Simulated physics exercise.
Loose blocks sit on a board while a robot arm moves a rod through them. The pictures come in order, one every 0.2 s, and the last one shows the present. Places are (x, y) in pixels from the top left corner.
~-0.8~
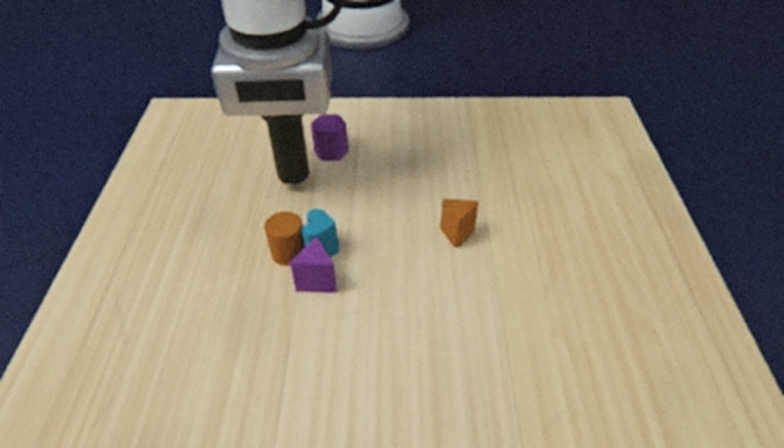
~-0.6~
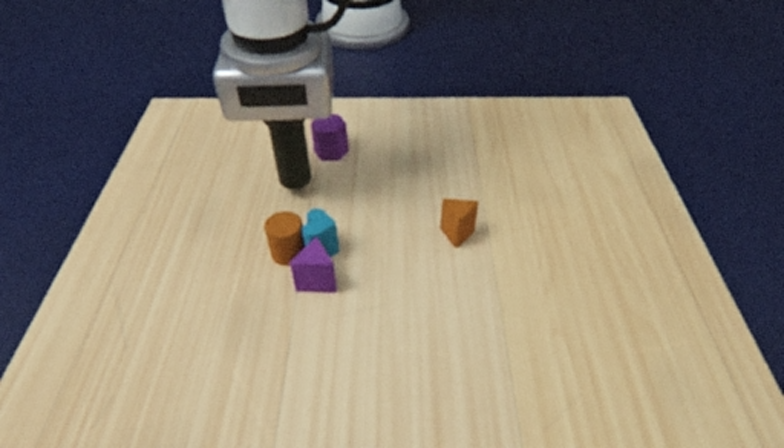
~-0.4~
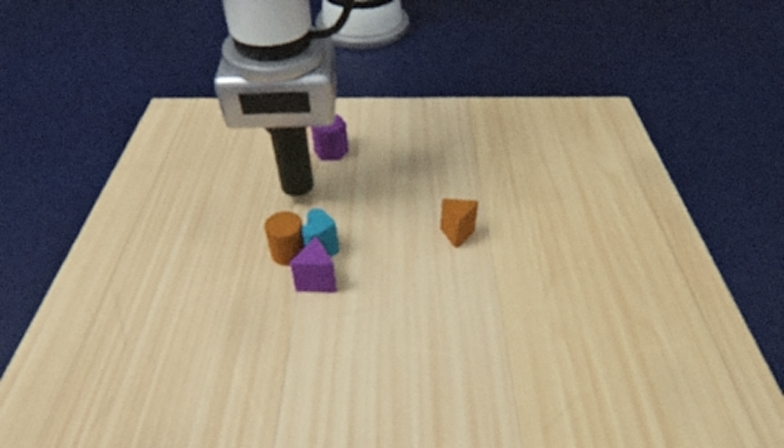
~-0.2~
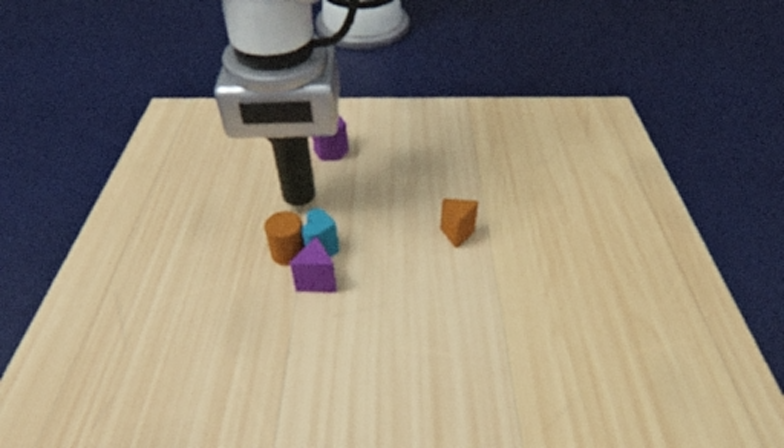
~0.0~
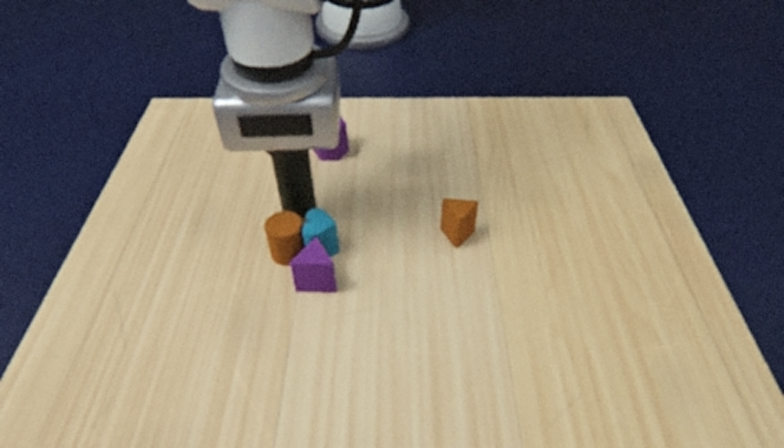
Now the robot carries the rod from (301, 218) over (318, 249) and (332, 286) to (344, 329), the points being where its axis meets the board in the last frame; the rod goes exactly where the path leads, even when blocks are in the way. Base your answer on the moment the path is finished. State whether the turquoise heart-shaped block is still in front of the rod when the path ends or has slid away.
It comes off the rod's front.
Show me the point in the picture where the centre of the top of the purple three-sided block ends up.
Answer: (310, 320).
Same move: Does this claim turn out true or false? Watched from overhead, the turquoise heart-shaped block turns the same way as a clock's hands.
That statement is not accurate.
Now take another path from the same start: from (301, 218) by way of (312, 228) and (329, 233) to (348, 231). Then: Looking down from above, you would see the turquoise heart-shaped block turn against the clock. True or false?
It is false.
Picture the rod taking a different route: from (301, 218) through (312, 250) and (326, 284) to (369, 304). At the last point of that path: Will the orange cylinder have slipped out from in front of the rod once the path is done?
Yes, that is what happens.
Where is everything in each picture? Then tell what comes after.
Lower end of the rod (294, 174), tops of blocks, orange cylinder (283, 223), purple three-sided block (313, 254), turquoise heart-shaped block (318, 221), in the first picture.
Rod (295, 179), blocks as before, in the second picture.
Rod (298, 186), blocks as before, in the third picture.
Rod (299, 195), blocks as before, in the fourth picture.
Rod (299, 207), orange cylinder (283, 223), purple three-sided block (313, 254), turquoise heart-shaped block (318, 221), in the fifth picture.
On the path given first. One third of the way, rod (317, 239); orange cylinder (280, 237); purple three-sided block (317, 269), turned 55° clockwise; turquoise heart-shaped block (336, 243), turned 10° anticlockwise.
Two thirds of the way, rod (330, 277); orange cylinder (279, 238); purple three-sided block (317, 284), turned 70° clockwise; turquoise heart-shaped block (364, 273), turned 50° anticlockwise.
At the end, rod (343, 319); orange cylinder (279, 238); purple three-sided block (310, 320), turned 110° clockwise; turquoise heart-shaped block (381, 289), turned 130° anticlockwise.
